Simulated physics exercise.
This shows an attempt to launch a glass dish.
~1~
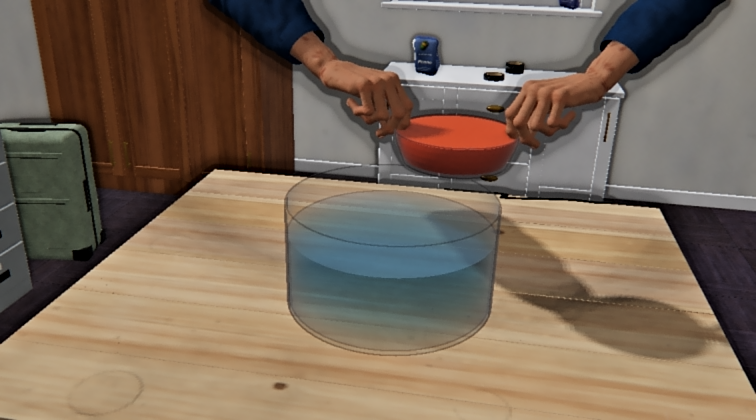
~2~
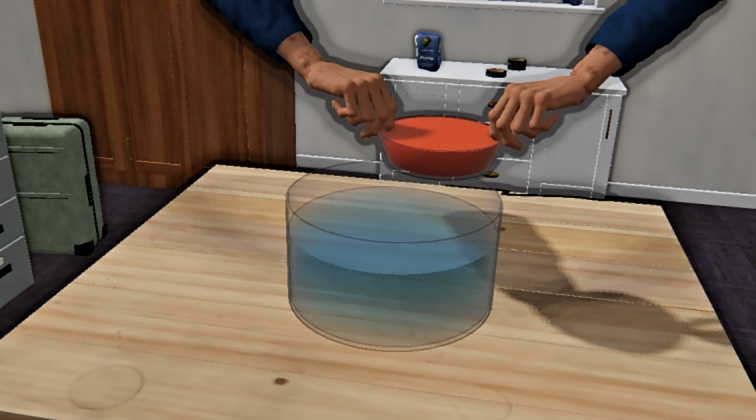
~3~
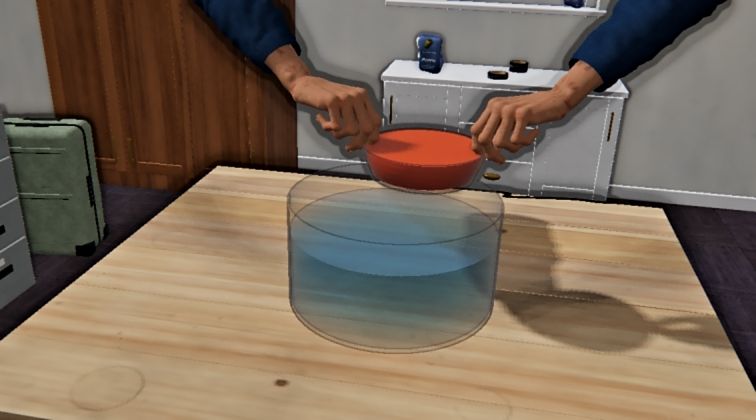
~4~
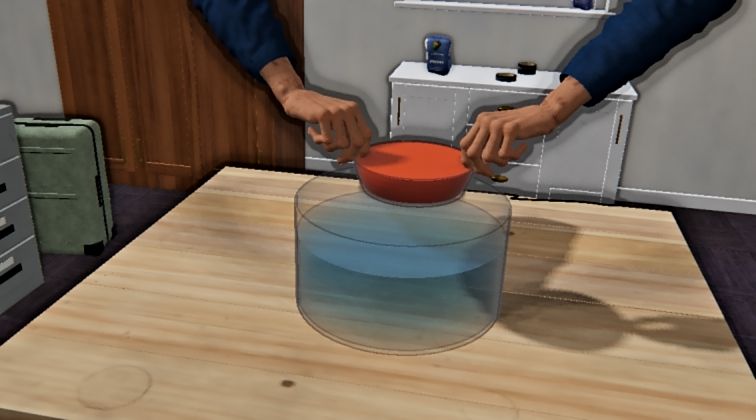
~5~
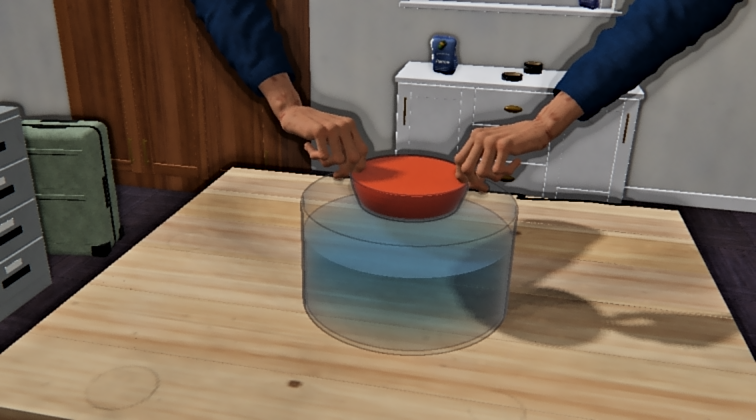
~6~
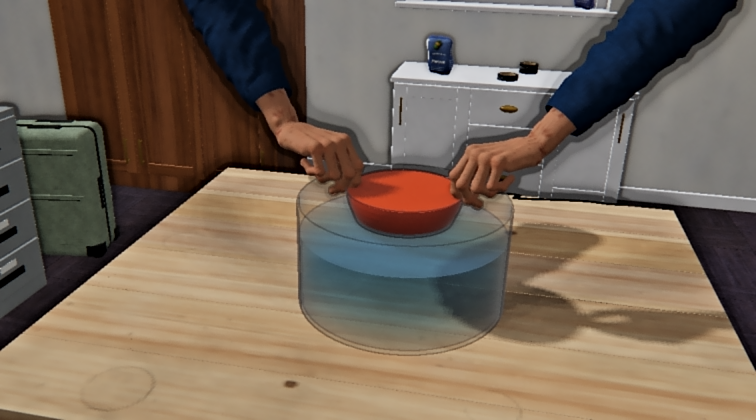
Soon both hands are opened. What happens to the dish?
Once free, it goes under.
Soon after, the dish dips into the water.
Later, water pours in over its rim.
In the end, the dish lies on the bottom.
